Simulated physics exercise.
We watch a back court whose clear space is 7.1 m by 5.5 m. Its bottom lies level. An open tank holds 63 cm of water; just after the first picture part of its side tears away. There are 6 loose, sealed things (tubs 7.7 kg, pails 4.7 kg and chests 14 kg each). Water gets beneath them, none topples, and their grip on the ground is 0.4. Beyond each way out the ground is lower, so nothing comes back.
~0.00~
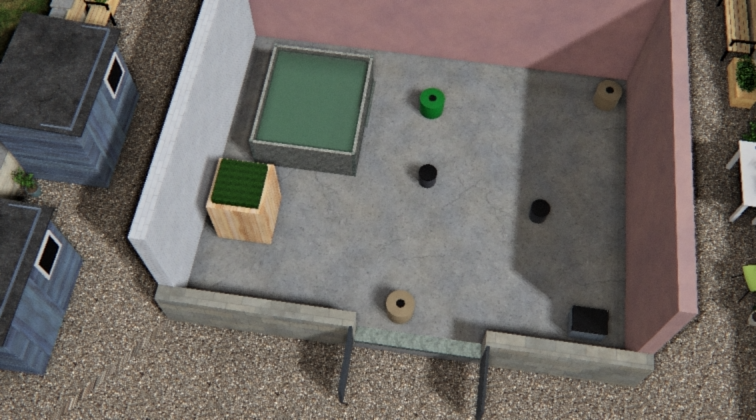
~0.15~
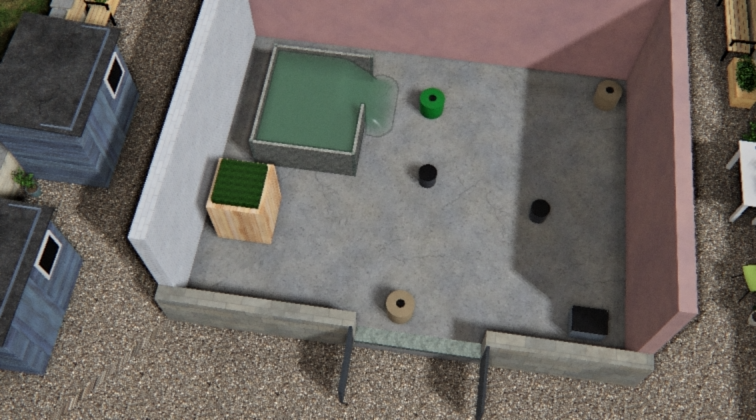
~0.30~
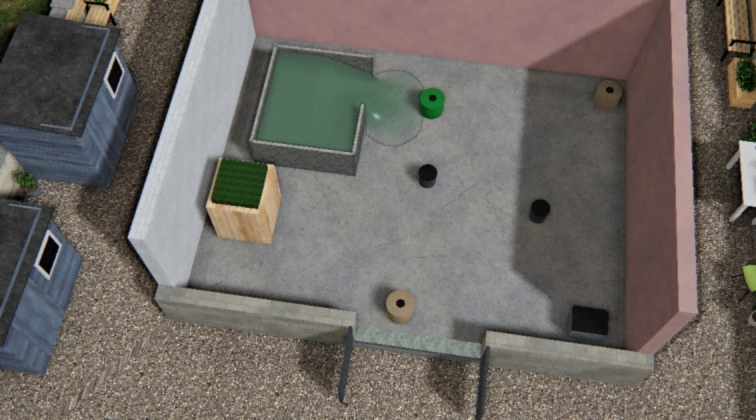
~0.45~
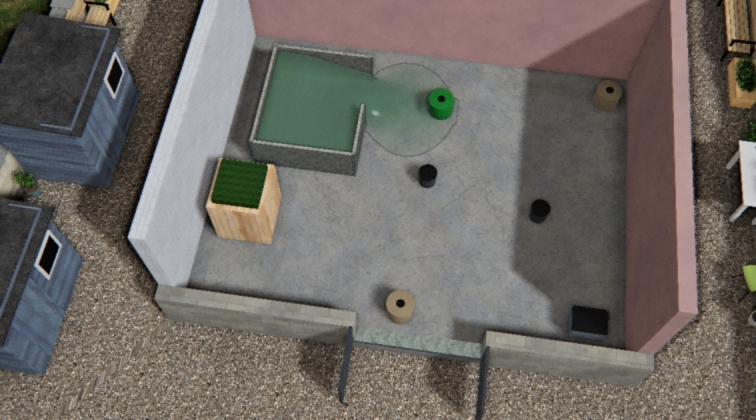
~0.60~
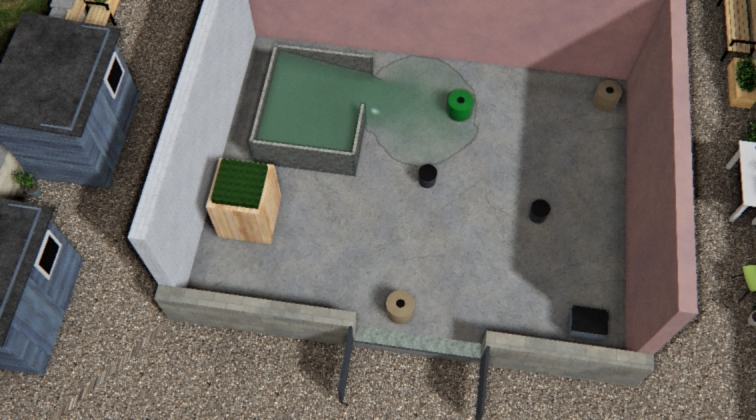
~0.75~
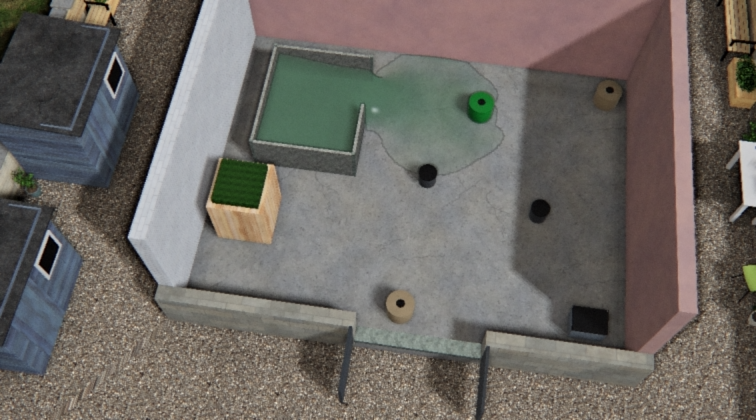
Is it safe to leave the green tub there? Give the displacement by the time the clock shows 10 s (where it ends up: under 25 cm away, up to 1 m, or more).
Green tub travels far.
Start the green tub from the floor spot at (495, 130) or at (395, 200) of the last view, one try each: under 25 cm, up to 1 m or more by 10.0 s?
In that order: It travels far; it barely shifts.
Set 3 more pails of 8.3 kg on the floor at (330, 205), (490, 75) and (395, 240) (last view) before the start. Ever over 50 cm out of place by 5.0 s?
In that order: Under, past it, under.
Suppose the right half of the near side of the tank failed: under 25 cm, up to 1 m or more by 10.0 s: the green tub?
In that case the green tub holds its place.
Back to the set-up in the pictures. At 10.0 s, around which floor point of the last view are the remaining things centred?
Near (340, 254).
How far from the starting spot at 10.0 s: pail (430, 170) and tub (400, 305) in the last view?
In turn: 0 cm, 200 cm.
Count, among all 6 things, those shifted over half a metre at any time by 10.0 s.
5 of them.
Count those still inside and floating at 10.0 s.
I count 0.
After 2.0 s the green tub is near (620, 115), 3.3 m from its start, aground; 0 of 6 are out; 1 afloat.
After 4.5 s the green tub is near (572, 208), 3.2 m from its start, afloat; 0 of 6 are out; 4 afloat.
After 7.0 s the green tub is near (483, 299), 3.9 m from its start, afloat; 0 of 6 are out; 3 afloat.
After 10.0 s the green tub is near (251, 284), 4.7 m from its start, aground; 0 of 6 are out; 0 afloat.
